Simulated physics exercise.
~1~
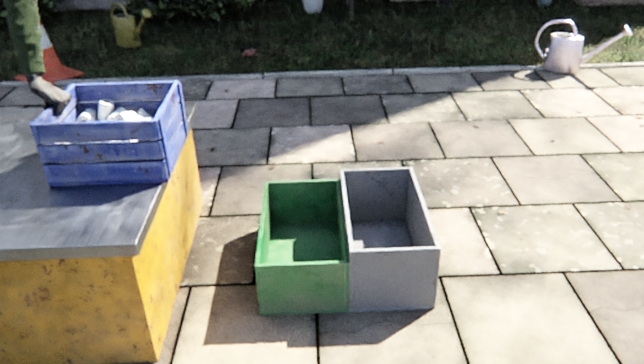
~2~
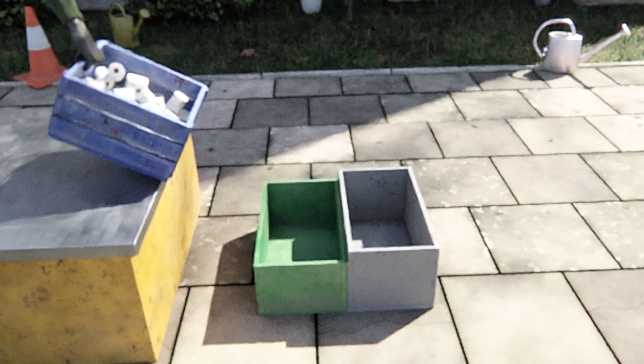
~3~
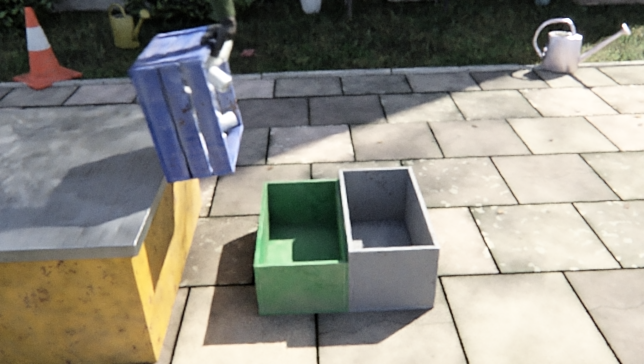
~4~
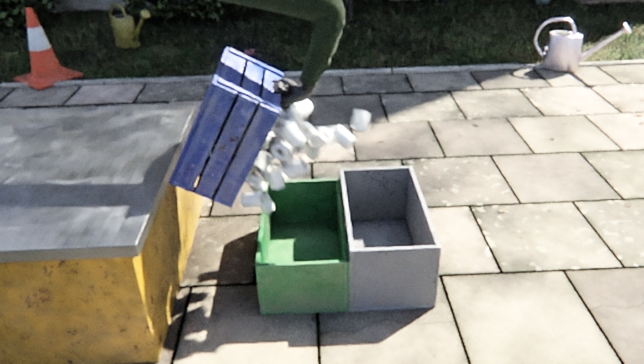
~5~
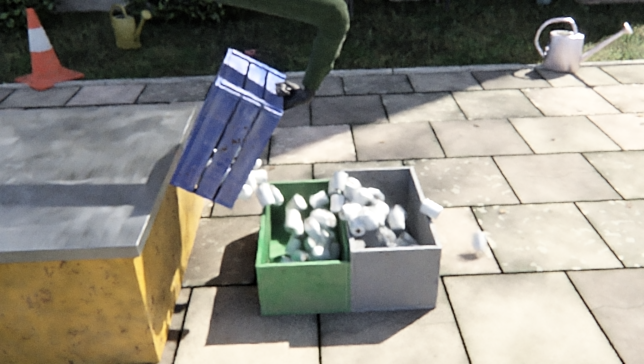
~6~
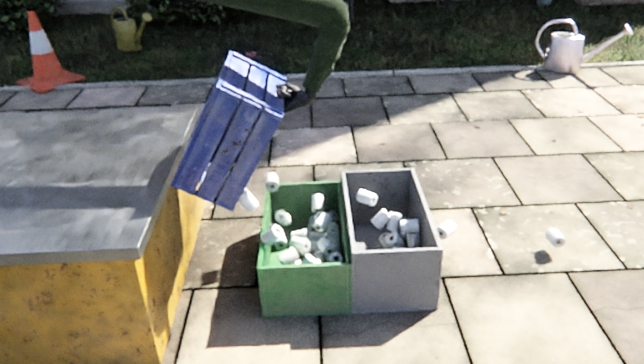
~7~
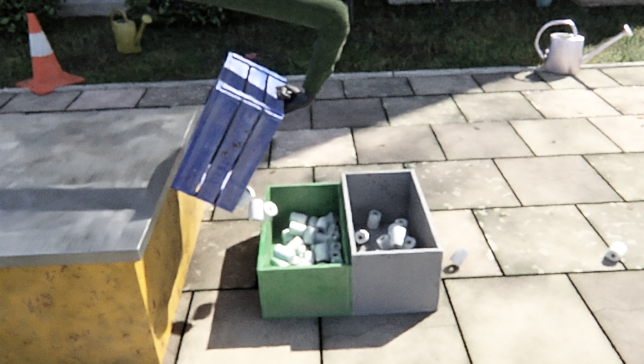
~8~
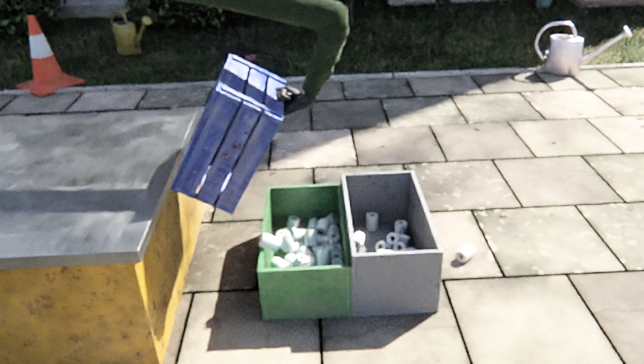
A blue crate tips and spills white rolls into green and grey boxes, two landing beyond.
